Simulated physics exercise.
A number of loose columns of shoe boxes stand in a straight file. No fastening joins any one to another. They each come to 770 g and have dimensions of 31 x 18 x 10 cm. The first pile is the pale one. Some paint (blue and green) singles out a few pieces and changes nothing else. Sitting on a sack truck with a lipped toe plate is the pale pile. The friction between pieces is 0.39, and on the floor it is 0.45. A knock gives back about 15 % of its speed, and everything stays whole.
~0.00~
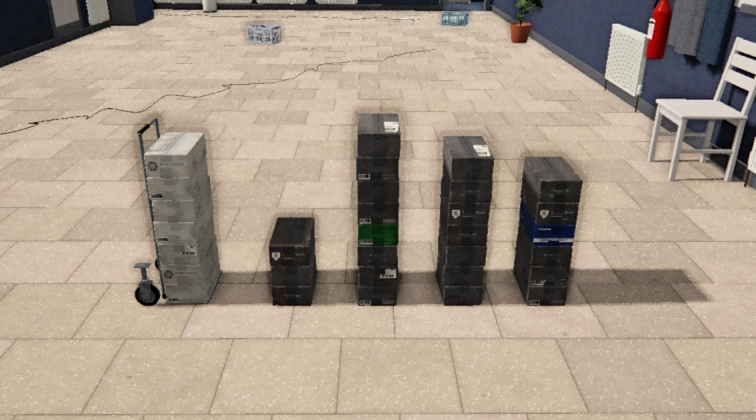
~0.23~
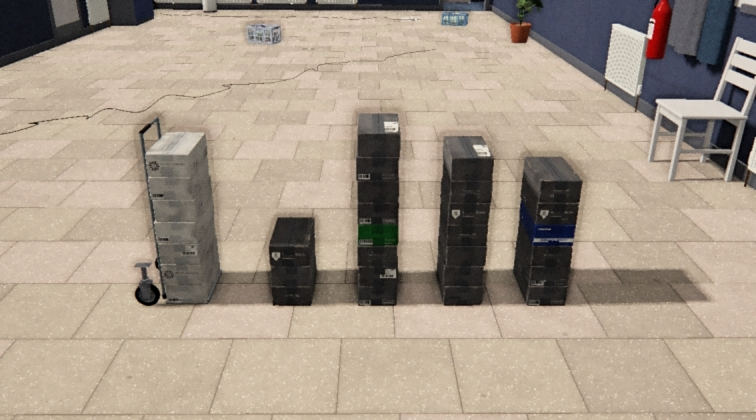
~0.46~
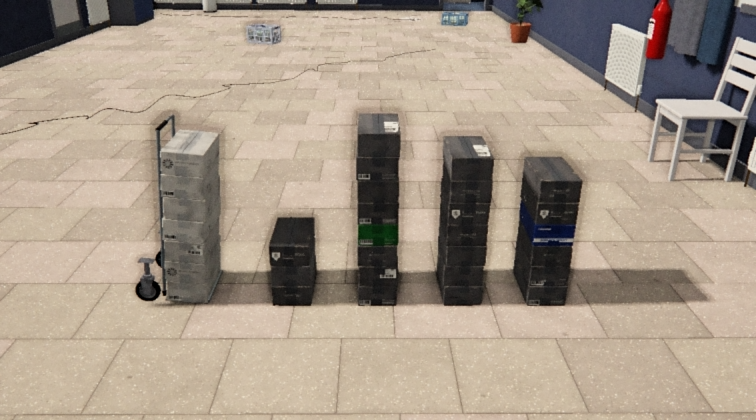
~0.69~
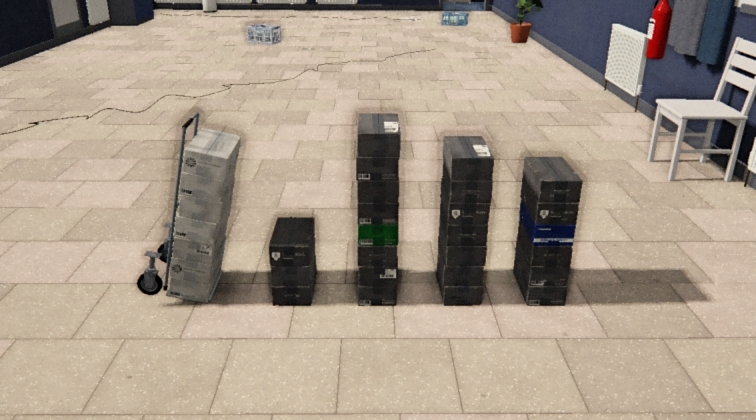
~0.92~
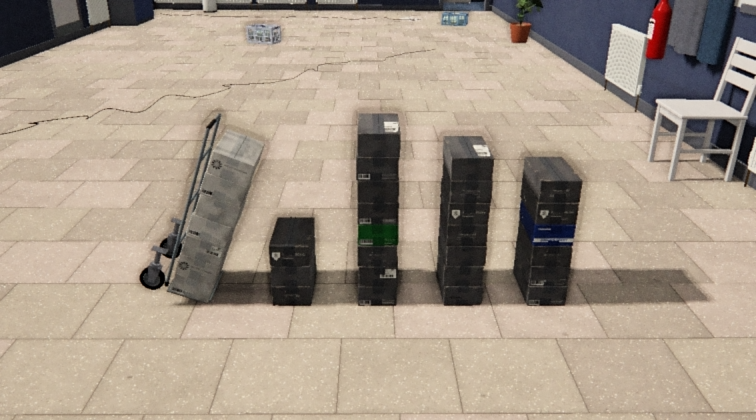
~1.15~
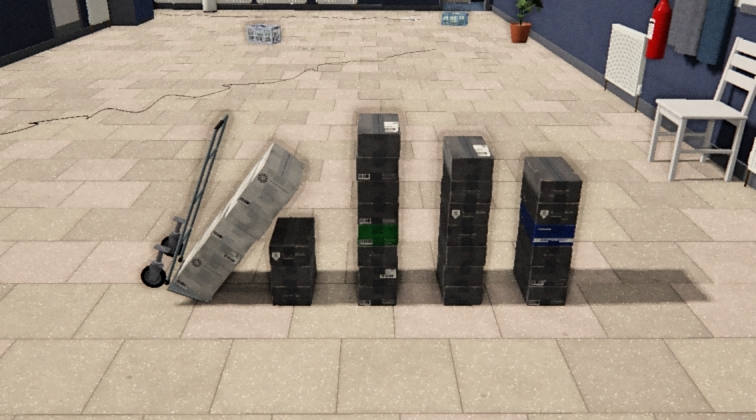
On a tiled indoor floor, a pale box stack on a hand truck tilting right, then leaning beyond the frame toward dark stacks.
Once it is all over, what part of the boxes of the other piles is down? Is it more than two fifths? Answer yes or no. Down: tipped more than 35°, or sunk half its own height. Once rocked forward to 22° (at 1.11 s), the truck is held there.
No.
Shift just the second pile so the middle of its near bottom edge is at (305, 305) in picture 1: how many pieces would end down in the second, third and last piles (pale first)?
Pile tally - second: 0, third: 0, last: 0.
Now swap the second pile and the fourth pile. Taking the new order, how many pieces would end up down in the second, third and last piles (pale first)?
Down tally in the new order: Second = 7, third = 8, last = 6.
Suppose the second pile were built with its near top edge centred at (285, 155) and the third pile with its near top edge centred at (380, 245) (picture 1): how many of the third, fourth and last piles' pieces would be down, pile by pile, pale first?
The tally would be third 0, then fourth 0, then last 0.
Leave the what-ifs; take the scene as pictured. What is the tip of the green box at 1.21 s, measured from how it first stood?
It sits at about 0 degrees.
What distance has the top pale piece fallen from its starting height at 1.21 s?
Roughly 15 cm.
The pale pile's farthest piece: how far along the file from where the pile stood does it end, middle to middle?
Distance: Near 70 cm.
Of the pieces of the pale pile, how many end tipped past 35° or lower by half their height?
The answer is 7 of the pale ones.
After 1.21 s, 7 of the pale pile down; none of the 24 other boxes down.
After 1.28 s, 7 of the pale pile down; none of the 24 other boxes down, 1 disturbed.
After 1.38 s, 7 of the pale pile down; none of the 24 other boxes down, 3 disturbed.
After 1.70 s, 7 of the pale pile down; none of the 24 other boxes down, 5 disturbed; green box shifted 8 mm.
At rest (2.2 s), 7 of the pale pile down; none of the 24 other boxes down, 5 disturbed; green box shifted 9 mm; blue box unmoved. That is 0 per cent. As the last picture would show them, middles, green box near (379, 220), blue box near (546, 221).
